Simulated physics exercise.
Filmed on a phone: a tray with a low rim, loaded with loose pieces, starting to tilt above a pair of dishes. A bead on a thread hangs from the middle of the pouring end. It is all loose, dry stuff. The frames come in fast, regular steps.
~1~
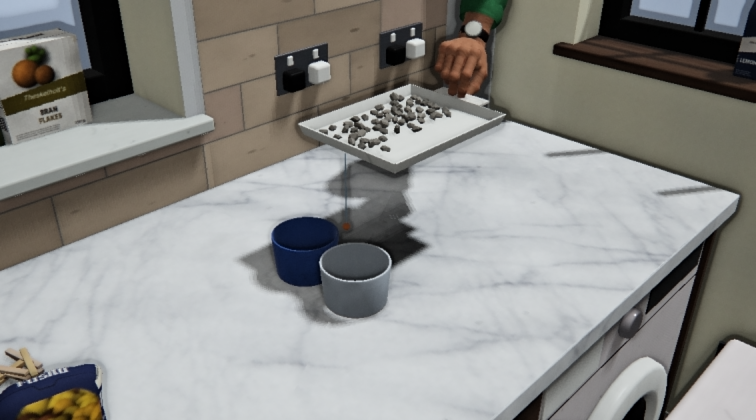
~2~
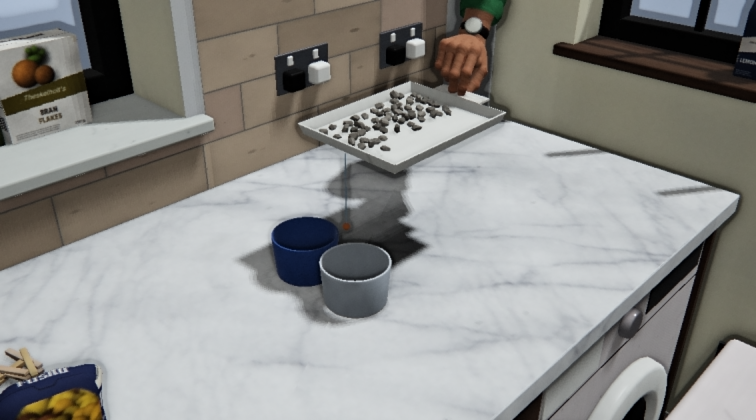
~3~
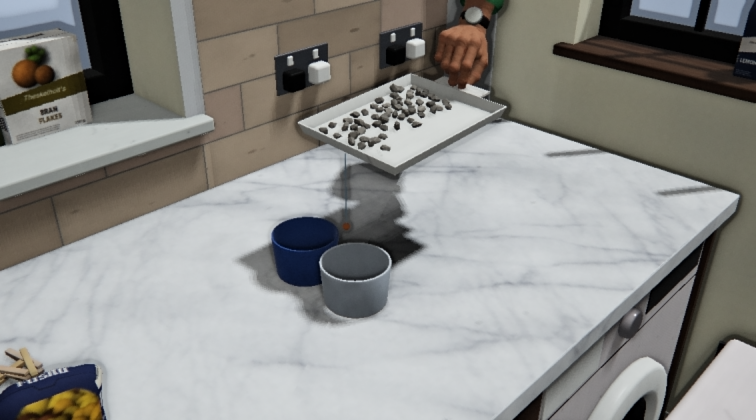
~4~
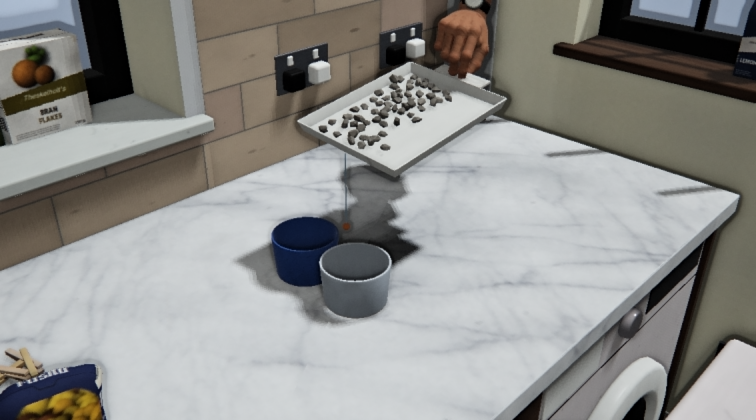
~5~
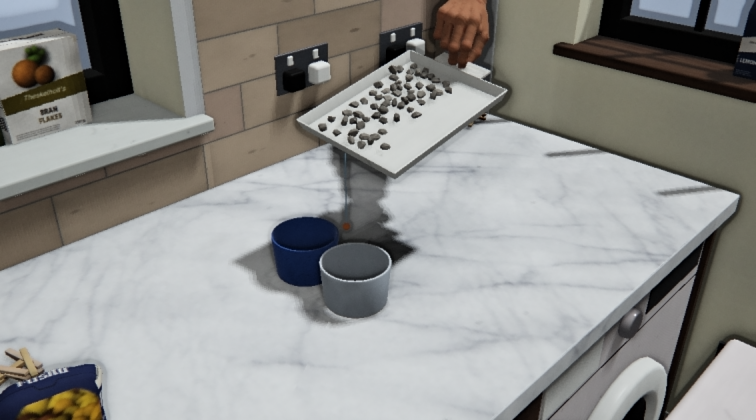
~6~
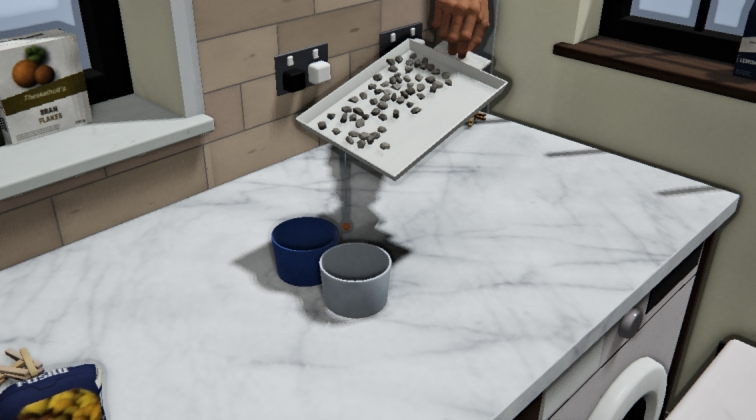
Hand raising the far end of a white tray of gravel, tilting it gradually above blue and grey dishes on a marble counter.
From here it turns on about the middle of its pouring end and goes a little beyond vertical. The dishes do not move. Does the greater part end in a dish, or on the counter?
In the dishes lies more than half of it.
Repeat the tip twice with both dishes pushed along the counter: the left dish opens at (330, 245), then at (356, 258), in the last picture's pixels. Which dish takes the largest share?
In turn: Right; left.
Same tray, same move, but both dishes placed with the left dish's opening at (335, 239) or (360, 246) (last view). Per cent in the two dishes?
Roughly 80 per cent, and 50 per cent.
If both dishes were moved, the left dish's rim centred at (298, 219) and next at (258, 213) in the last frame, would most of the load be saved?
The first try: Not half. The second: Not half.
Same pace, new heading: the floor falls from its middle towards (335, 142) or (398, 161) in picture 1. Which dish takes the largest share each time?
In turn: The left-hand dish; the right one.
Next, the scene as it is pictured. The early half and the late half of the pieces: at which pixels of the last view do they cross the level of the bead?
Early half (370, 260), late half (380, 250).
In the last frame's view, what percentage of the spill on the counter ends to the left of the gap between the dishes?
Near 10 %.
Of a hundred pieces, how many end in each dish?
Left dish: 0 %, right dish: 70 %.
Shortly afterwards, tray tipped steeply; the bulk on the tray; only a few in the right dish; near a quarter in the air.
Next, tray tipped past a quarter turn; near two thirds in the right dish; near a quarter outside both; a little in the air.
Some moments later, tray tipped past a quarter turn; near two thirds in the right dish; near a third outside both.
In the end, tray tipped past a quarter turn; near two thirds in the right dish; none at all in the left dish; near a third outside both.
